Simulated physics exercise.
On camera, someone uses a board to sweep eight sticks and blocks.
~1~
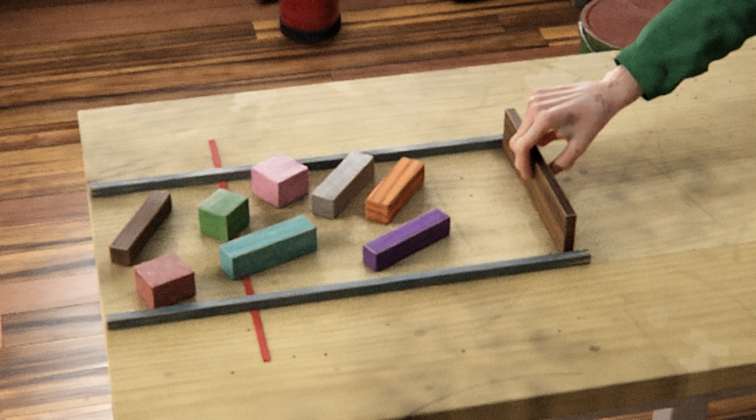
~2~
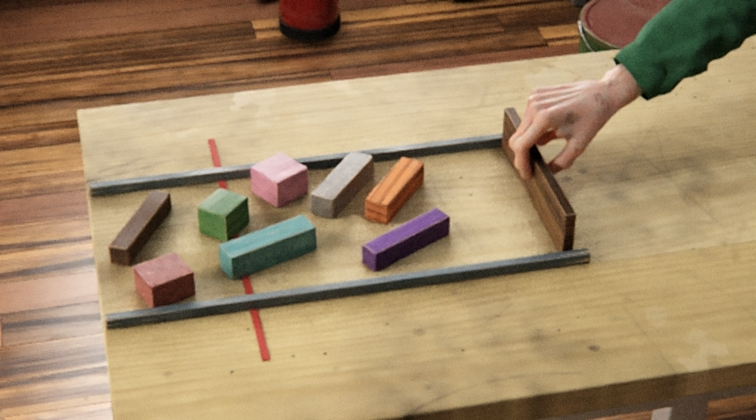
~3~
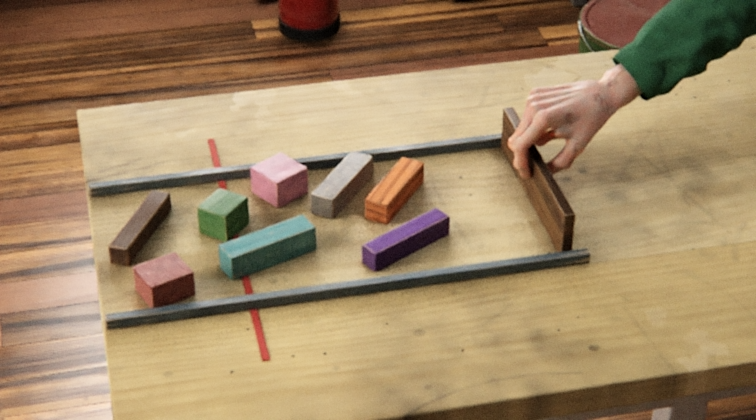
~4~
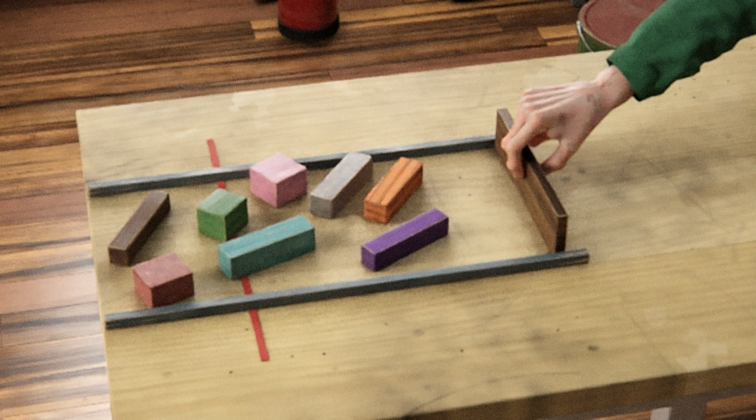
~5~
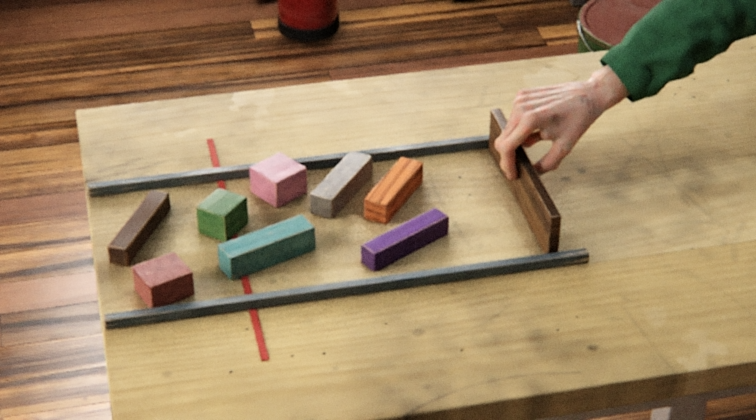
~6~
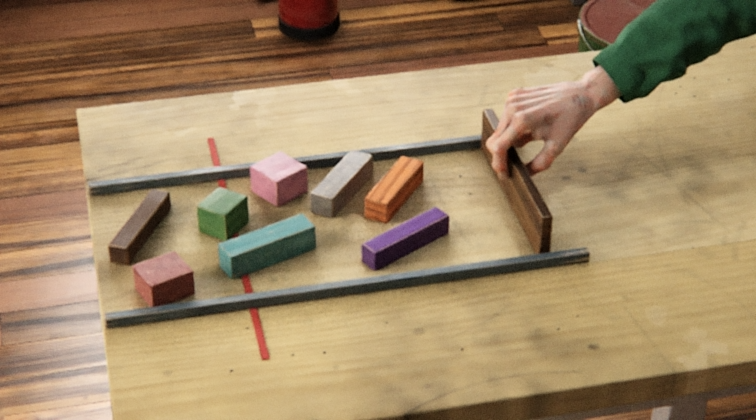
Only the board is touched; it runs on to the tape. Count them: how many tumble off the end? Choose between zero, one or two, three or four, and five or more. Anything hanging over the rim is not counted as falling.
The count is zero.
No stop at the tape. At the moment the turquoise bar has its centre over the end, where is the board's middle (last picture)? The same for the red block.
With the turquoise bar it sits around (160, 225), with the red block around (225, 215).
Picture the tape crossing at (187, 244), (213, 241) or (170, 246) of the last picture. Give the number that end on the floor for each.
So, one try after another, the floor gets 2, then 1, then 2.
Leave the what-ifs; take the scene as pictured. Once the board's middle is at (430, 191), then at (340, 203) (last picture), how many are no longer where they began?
Counting first: 2, next 4.
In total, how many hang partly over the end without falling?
1 is the number.
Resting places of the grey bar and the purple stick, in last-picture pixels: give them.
The grey bar ends up near (190, 201), and the purple stick near (200, 273).
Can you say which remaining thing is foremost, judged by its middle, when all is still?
The red block is the one you want.
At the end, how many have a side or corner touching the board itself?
It's 2 of them.
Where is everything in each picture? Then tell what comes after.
Brown stick (141, 227); red block (165, 281); green block (224, 215); board (537, 179); tape (236, 239), in the first picture.
Red block (164, 281); orange stick (395, 190), in the second picture.
Green block (223, 215); turquoise bar (268, 247), in the third picture.
Brown stick (140, 227); grey bar (342, 185), in the fourth picture.
Red block (163, 281); purple stick (406, 239), in the fifth picture.
Brown stick (140, 226); red block (164, 280); green block (223, 214); board (515, 180); tape (235, 237), in the sixth picture.
Early on, none off yet; brown stick at rest near (140, 226); red block at rest near (164, 280); green block at rest near (223, 214).
A while later, none off yet; brown stick at rest near (140, 226); red block travelled a little near (151, 286); green block travelled about its own width near (196, 219).
Finally, the number that fall off is zero.
